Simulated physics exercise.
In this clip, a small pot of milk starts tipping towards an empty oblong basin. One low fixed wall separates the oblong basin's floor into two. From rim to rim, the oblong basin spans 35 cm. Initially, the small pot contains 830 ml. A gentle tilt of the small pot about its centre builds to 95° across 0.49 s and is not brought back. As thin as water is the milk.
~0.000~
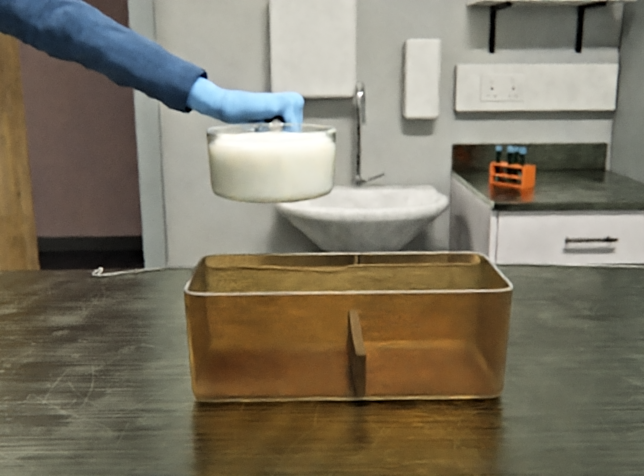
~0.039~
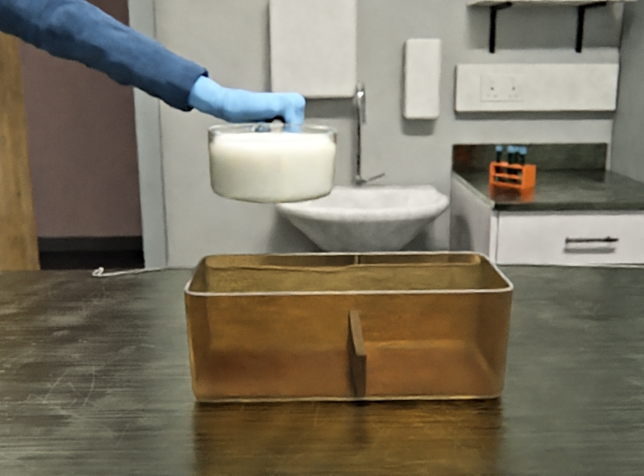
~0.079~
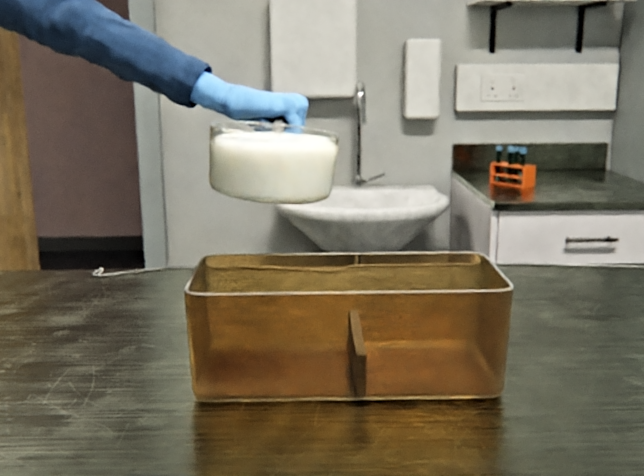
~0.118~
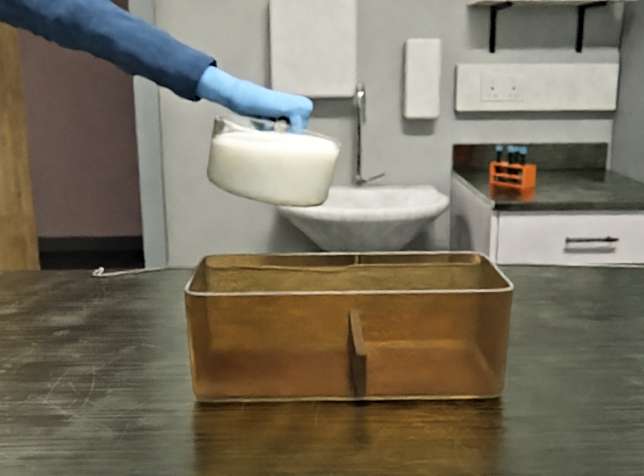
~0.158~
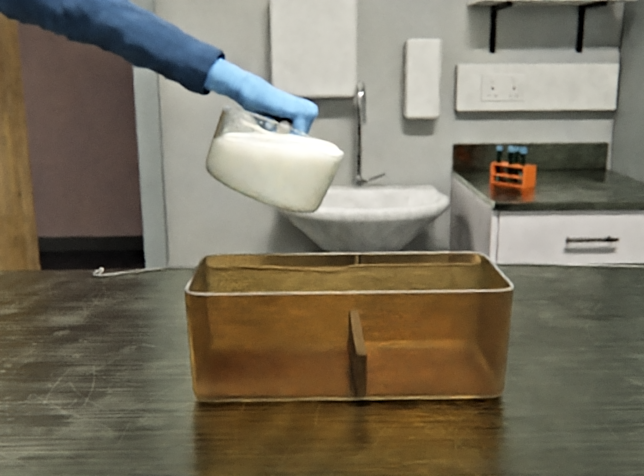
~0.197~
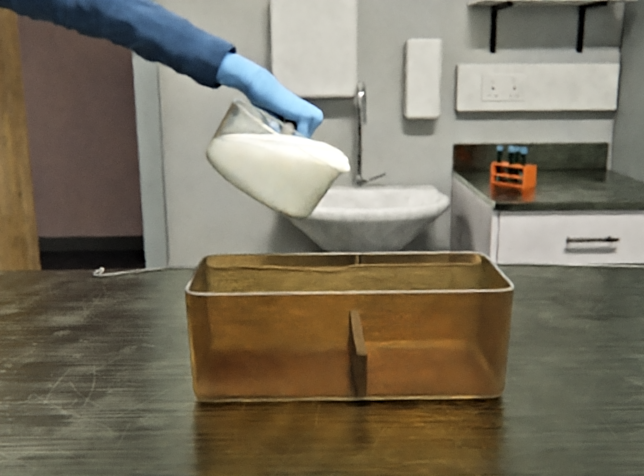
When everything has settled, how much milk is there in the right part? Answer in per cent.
83 out of 100.
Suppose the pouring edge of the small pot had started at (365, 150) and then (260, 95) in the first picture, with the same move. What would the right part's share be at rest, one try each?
Roughly 90 per cent the first time and 5 per cent the second.
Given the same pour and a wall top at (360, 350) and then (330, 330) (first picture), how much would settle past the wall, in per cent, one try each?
70 in a hundred, followed by 90 in a hundred.
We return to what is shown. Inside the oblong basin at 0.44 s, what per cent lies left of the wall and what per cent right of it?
I'd say about 1 left and about 28 right.
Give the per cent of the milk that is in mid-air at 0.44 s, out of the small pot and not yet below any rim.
Some 42 % is the figure.
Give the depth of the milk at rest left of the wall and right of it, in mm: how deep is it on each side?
Once settled, the left stands around 4 mm and the right around 28 mm.
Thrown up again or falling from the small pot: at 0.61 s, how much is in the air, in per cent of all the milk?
Some 7 per cent.
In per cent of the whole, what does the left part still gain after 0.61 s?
Near 9 percent, more or less.
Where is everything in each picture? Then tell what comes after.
In the first picture, it leans 0°; its right rim is at (335, 131); the milk meets the walls at (211, 140) and (333, 139); the oblong basin's rim runs from (194, 274) to (497, 271); the wall's top is at (356, 332).
In the second picture, it leans 1°; its right rim is at (336, 133); the milk meets the walls at (212, 139) and (333, 139).
In the third picture, it leans 6°; its right rim is at (338, 138); the milk meets the walls at (214, 137) and (335, 141).
In the fourth picture, it leans 13°; its right rim is at (340, 146); the milk meets the walls at (216, 137) and (338, 143).
In the fifth picture, it leans 22°; its right rim is at (341, 157); the milk meets the walls at (216, 138) and (341, 150); 1 per cent is over the edge.
In the sixth picture, it leans 33°; its right rim is at (341, 170); the milk meets the walls at (215, 139) and (333, 156); 5 per cent is over the edge.
Then, 0.44 s in, the tilt is 92° and 28 per cent is still to pour, 1 is left of the wall and 29 right of it.
Then, 0.61 s in, the tilt is 95° and 8 per cent is still to pour, 8 is left of the wall and 77 right of it.
Then, 0.79 s in, the tilt is 95° and 3 per cent is still to pour, 12 is left of the wall and 82 right of it.
Then, 0.99 s in, the tilt is 95° and 1 per cent is still to pour, 15 is left of the wall and 83 right of it.
Finally, 16 per cent lies left of the wall, 83 right of it and 1 outside.
